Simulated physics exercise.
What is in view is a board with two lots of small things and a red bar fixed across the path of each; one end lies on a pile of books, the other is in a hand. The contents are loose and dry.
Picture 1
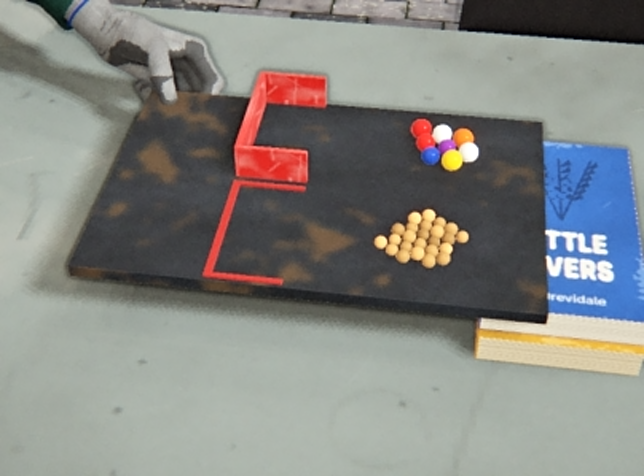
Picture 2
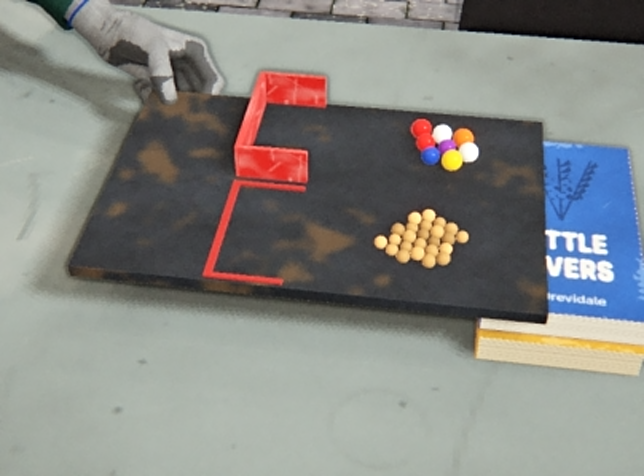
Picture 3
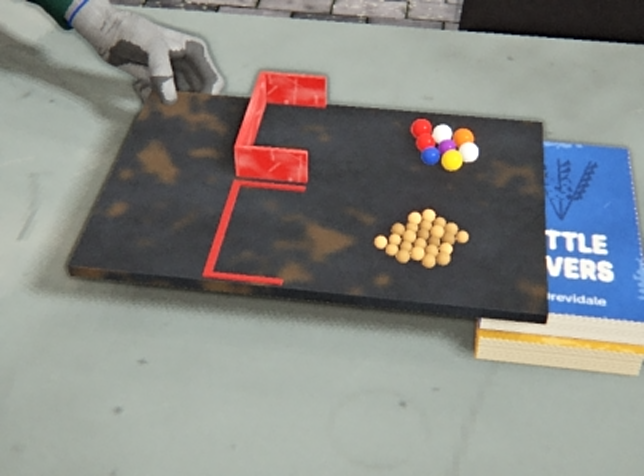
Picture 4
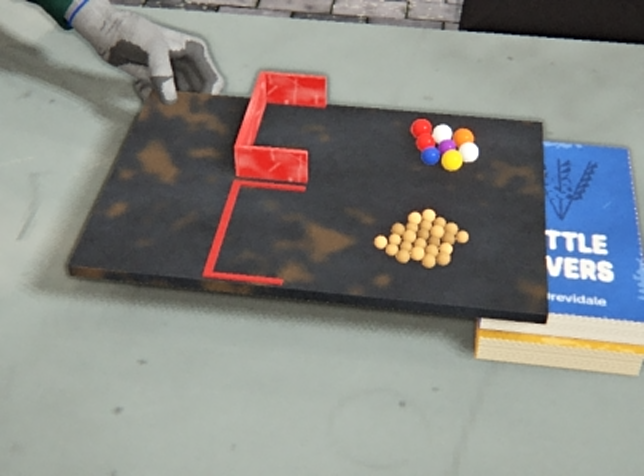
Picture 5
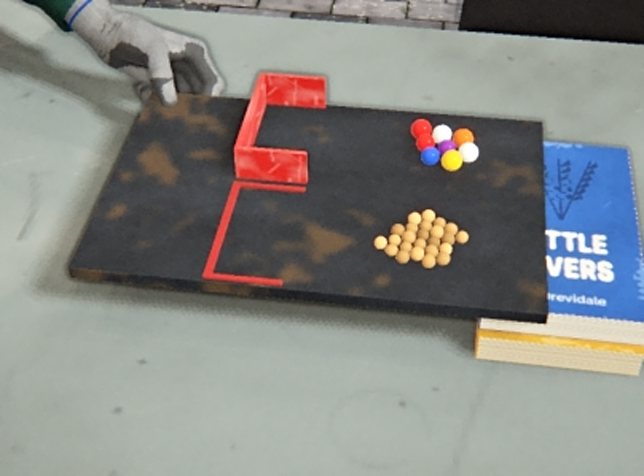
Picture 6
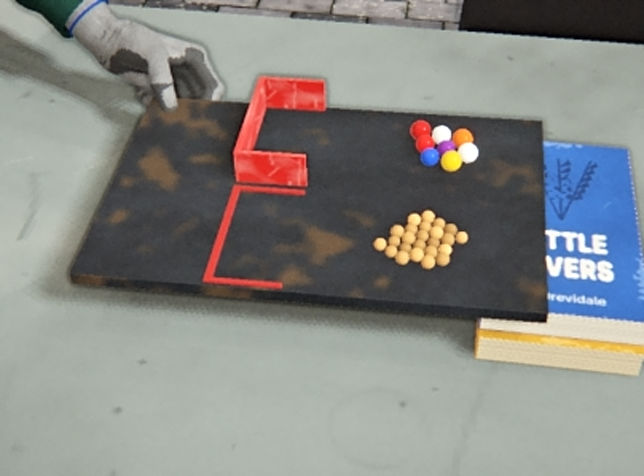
A gloved hand at the upper left holds one end of a dark, brown-mottled board over a pale green tabletop, seen from above at an angle by a still camera. A tall red bracket and a low red outline sit left of colourful balls and tan beads, with books under the right end. The hand keeps the board level, then lowers its left end very slightly, while both clusters stay still.
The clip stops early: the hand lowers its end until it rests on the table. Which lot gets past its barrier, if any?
In the end the near lot crosses. The far lot does not cross.
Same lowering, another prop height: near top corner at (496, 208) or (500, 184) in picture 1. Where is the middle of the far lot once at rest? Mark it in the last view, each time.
(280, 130) and (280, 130).
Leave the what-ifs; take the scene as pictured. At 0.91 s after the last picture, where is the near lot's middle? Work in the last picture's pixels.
Centre at that time, last view: Approx. (196, 250).
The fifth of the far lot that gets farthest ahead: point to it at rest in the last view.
About (260, 174).
Then, 0.27 s after the last picture, board sloping at 6°; near lot where it was; far lot where it was.
Then, 0.56 s after the last picture, board resting at 9°; near lot on its way down; far lot on its way down.
Then, 0.91 s after the last picture, board resting at 9°; near lot about two thirds past its bar; far lot has reached its bar.
By the end, board resting at 9°; near lot most past its bar; far lot gathered behind its bar.
